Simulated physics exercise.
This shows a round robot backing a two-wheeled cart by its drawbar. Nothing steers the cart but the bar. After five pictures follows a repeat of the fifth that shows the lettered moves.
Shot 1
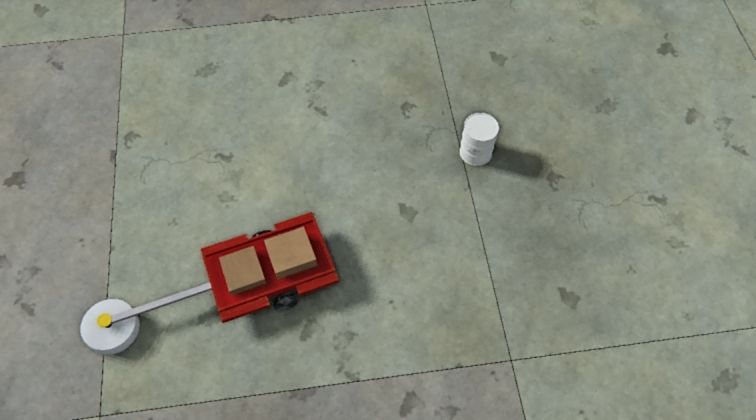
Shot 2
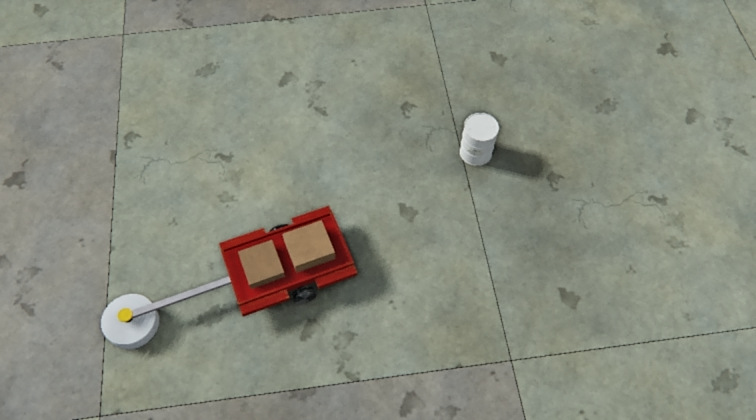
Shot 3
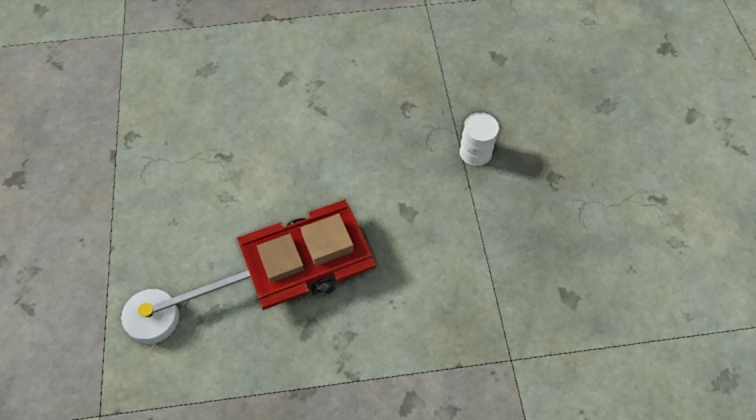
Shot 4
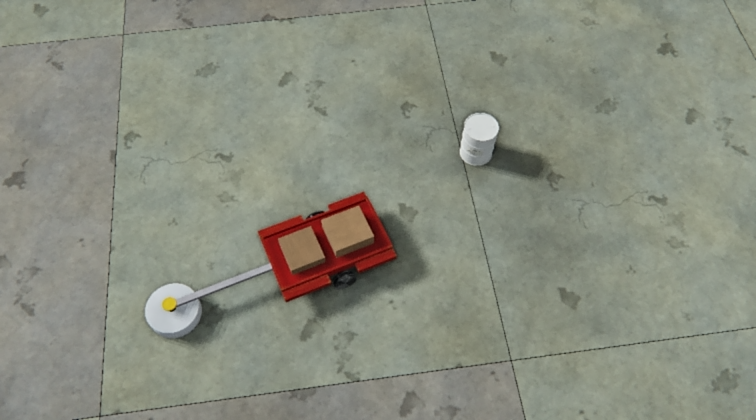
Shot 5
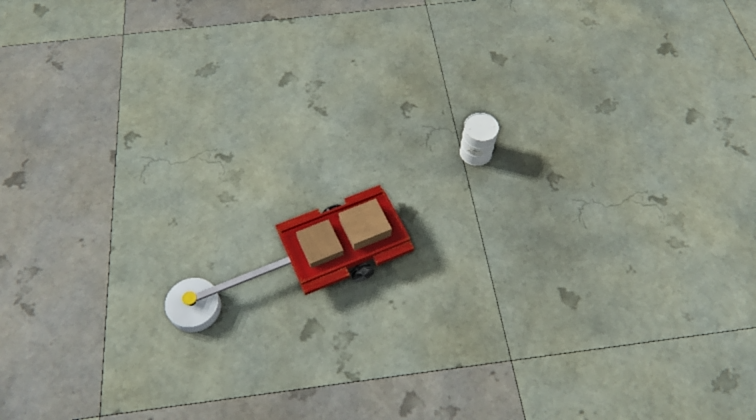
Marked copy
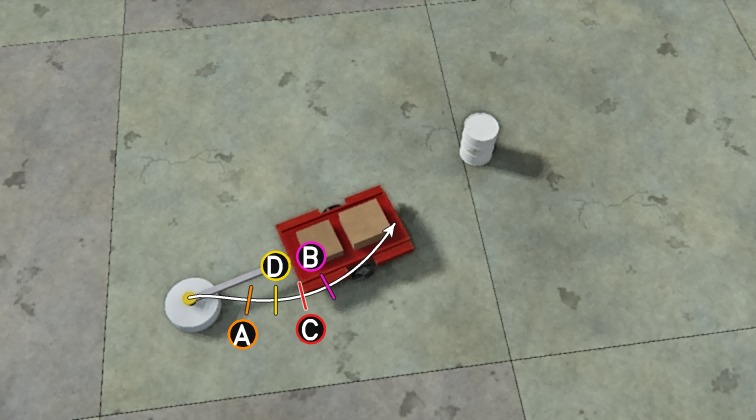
The video shows a round white robot pushing a red two-wheeled cart, loaded with two brown boxes, by its drawbar steadily rightward and slightly upward across a tiled floor, while a white keg stands still at the upper right.
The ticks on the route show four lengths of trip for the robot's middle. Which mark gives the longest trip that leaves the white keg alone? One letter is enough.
It should halt at C.
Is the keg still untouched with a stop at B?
For that mark, no.
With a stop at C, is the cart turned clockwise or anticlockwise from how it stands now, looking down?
For that mark, anticlockwise.
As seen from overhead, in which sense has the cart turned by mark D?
Anticlockwise.
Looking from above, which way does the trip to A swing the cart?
Anticlockwise.
On the copy, A at (249, 300); B at (328, 286); C at (303, 296); D at (276, 300); the route from (189, 298) via (309, 294) to (395, 224).
On C. First, robot (232, 304), cart (374, 224).
Then, robot (271, 306), cart (398, 209).
Finally, robot (304, 301), cart (417, 194); nothing has been touched.
By contrast, A is safe but short; B is too far, the keg has been hit; D is safe but short.
